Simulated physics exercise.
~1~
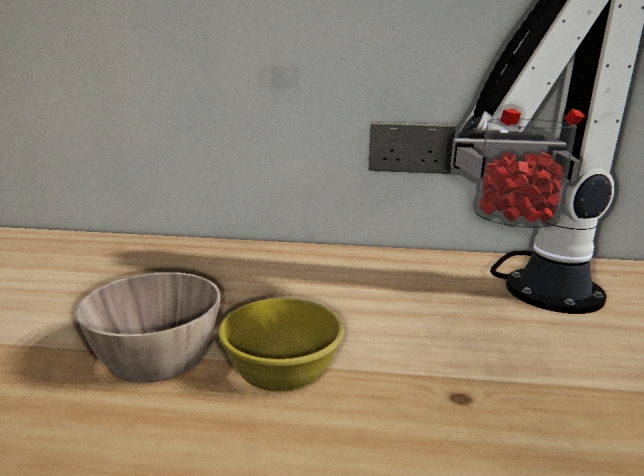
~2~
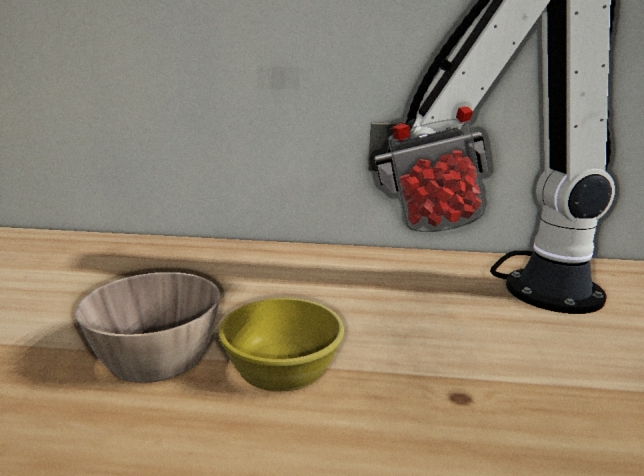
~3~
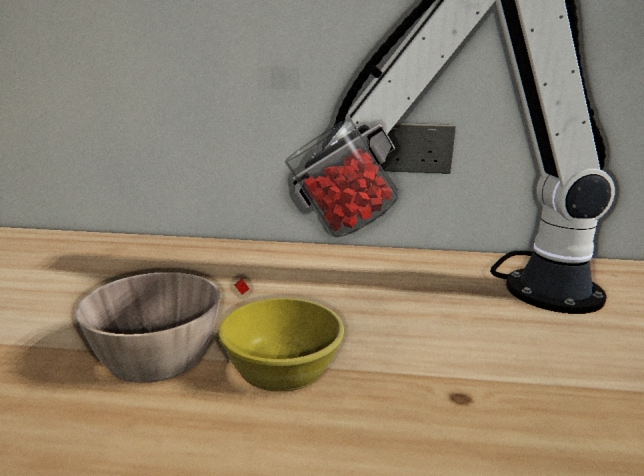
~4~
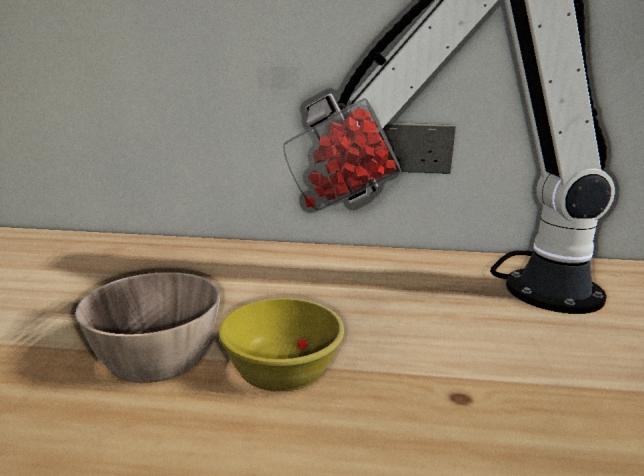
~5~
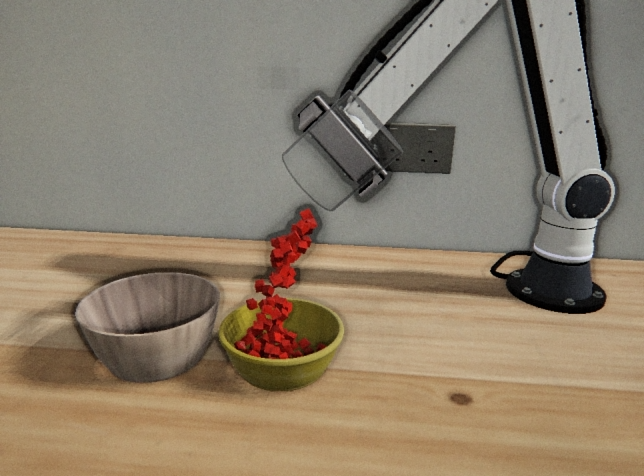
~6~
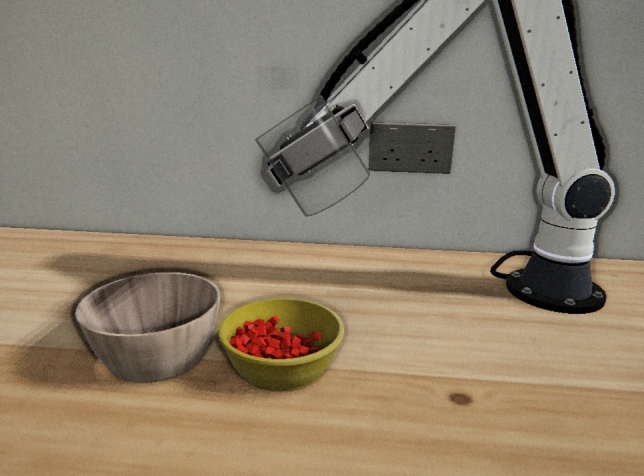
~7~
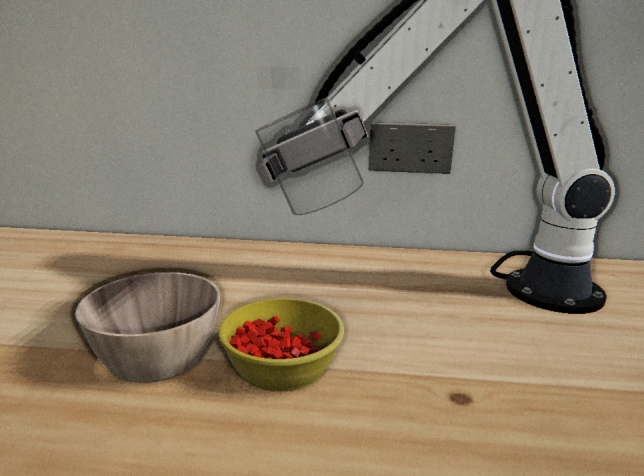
A robot arm carried a clear container of red cubes left toward two bowls, tipped it over and poured the cubes into the green bowl, then moved the emptied container slightly left, leaving the greyish bowl beside it empty.
